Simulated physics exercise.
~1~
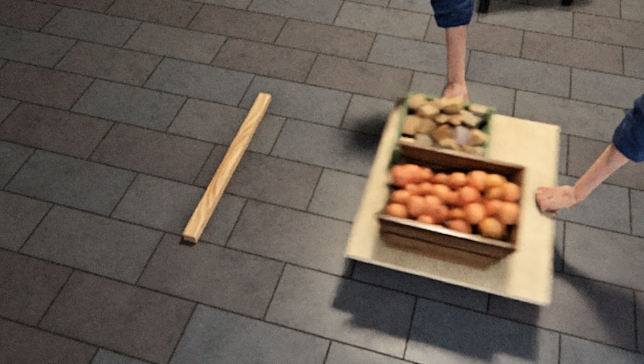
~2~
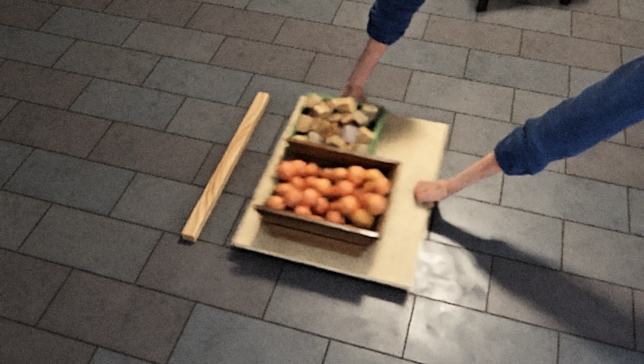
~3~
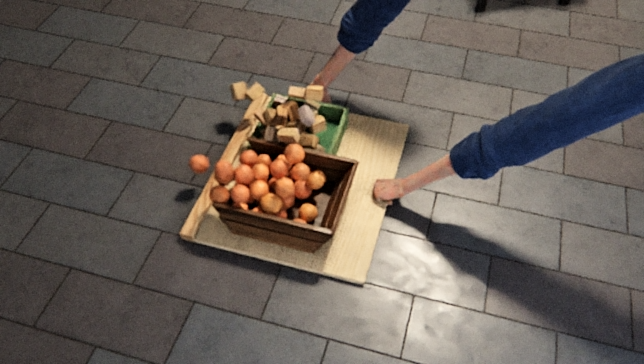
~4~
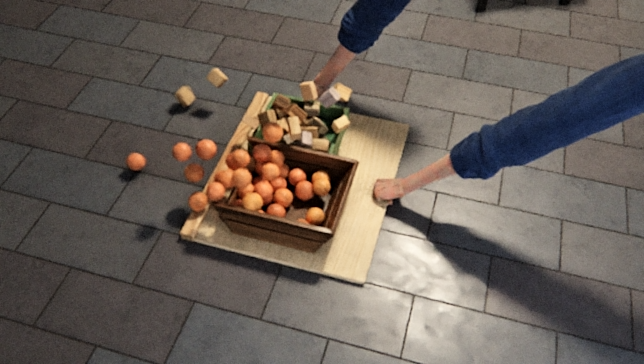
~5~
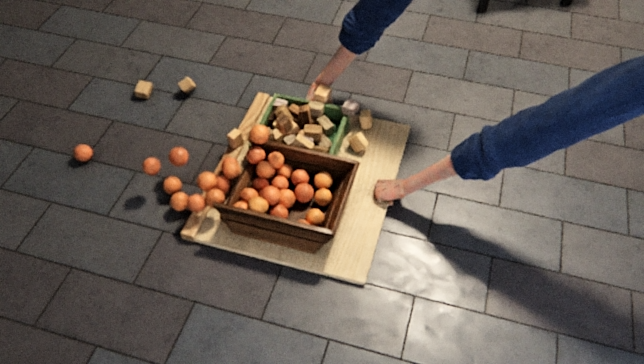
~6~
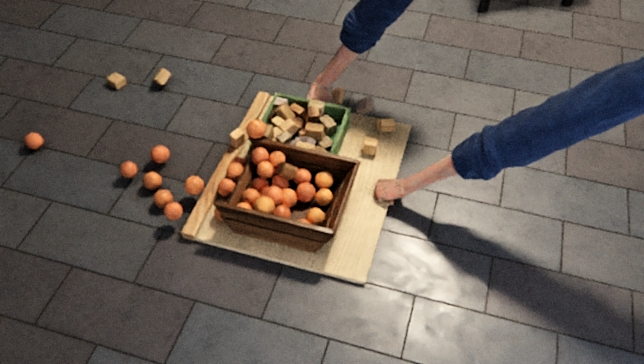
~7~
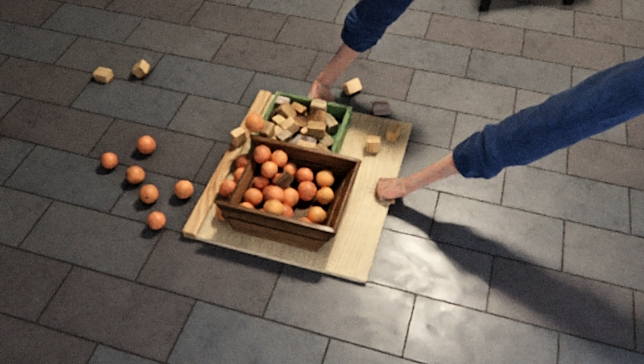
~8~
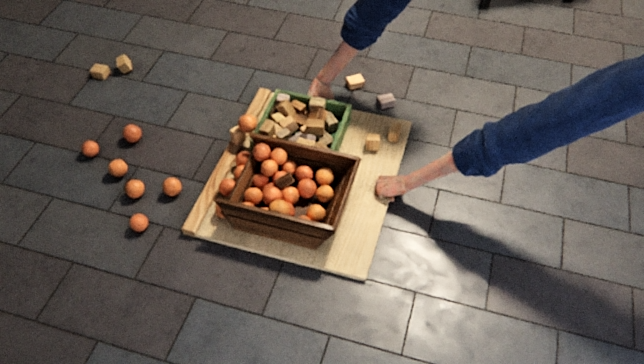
Two hands swung a board carrying a wooden crate of oranges and a green crate of wooden blocks left and down against a wooden strip, where it stopped dead, and several oranges and blocks flew out, scattering across the paving, mostly to the left.
